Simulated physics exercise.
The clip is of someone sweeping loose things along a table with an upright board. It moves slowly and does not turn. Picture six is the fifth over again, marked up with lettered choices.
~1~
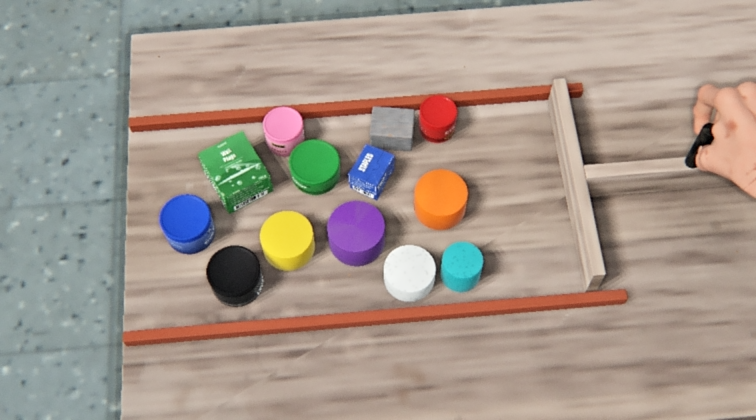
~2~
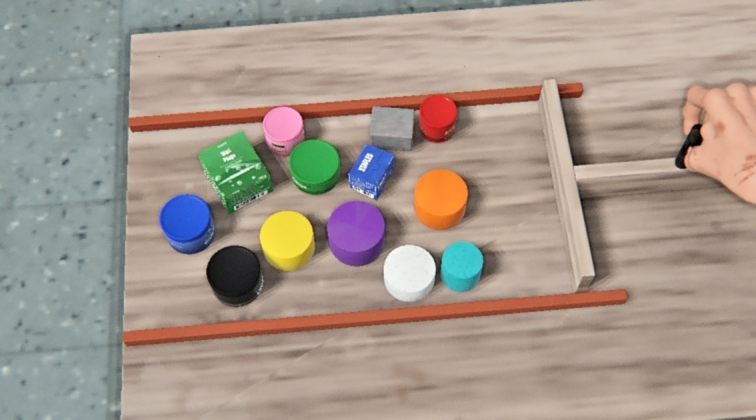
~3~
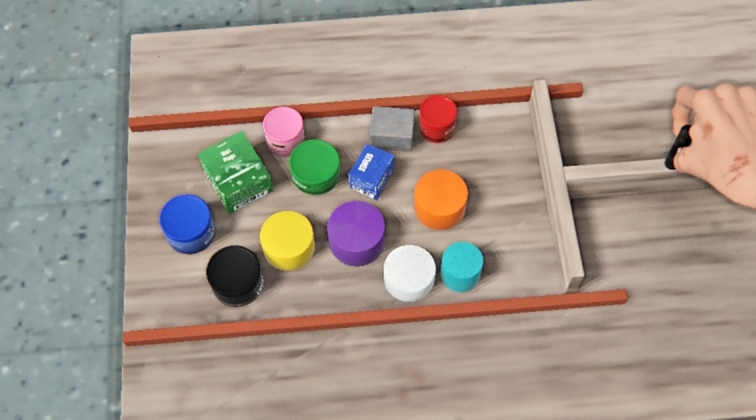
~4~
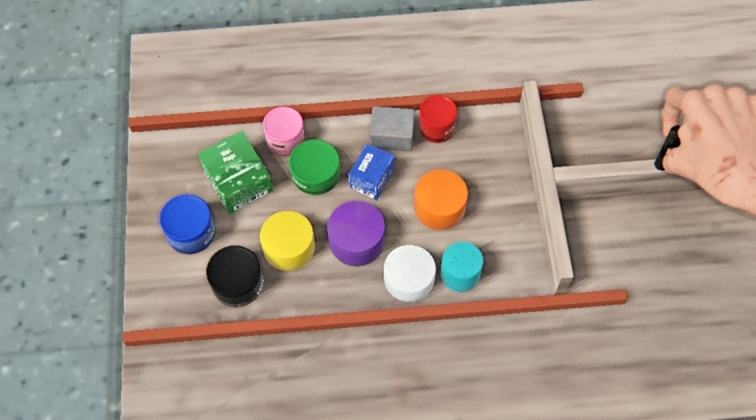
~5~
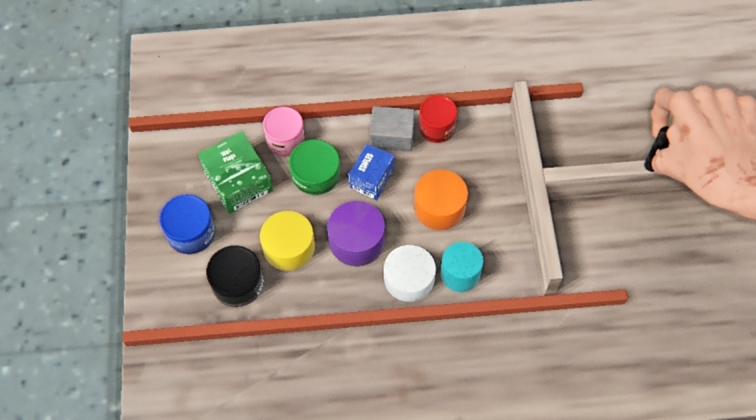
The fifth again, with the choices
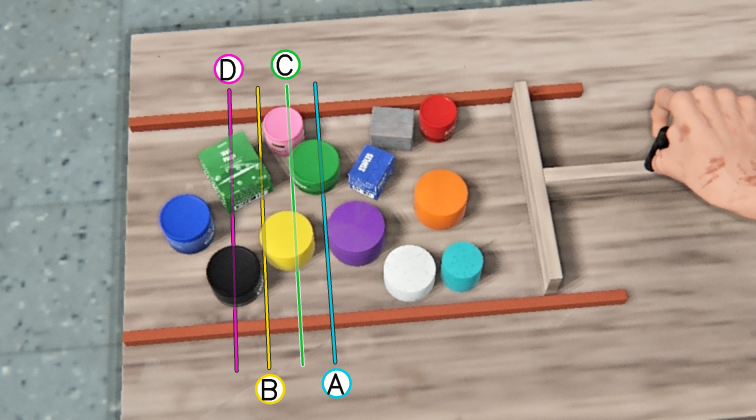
A hand at the right grips the handle of an upright wooden board on a pale wood-grained table, seen from above, with speckled grey-green floor at the left. Between two reddish-brown strips sit pots, jars and boxes: blue, black, green, yellow and pink leftward, purple, white, turquoise, orange, red and grey further right. The hand slowly pushes the board left without turning, touching none of them, while the camera stays still.
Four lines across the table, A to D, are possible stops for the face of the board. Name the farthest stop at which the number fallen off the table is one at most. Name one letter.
At B, and not beyond.
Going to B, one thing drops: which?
It is the blue jar.
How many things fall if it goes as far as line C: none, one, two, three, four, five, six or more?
The count is none.
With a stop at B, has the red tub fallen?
No.
On the copy, A at (324, 213); B at (263, 218); C at (294, 216); D at (233, 221).
On B. First, board (439, 183); red tub (403, 119); white pot (376, 281).
Then, board (340, 191); blue jar (179, 225); green box (210, 174).
Finally, board (265, 197); blue jar over the edge; green box (137, 176); one fallen.
By contrast, A is within the limit but short; C is within the limit but short; D drops three.
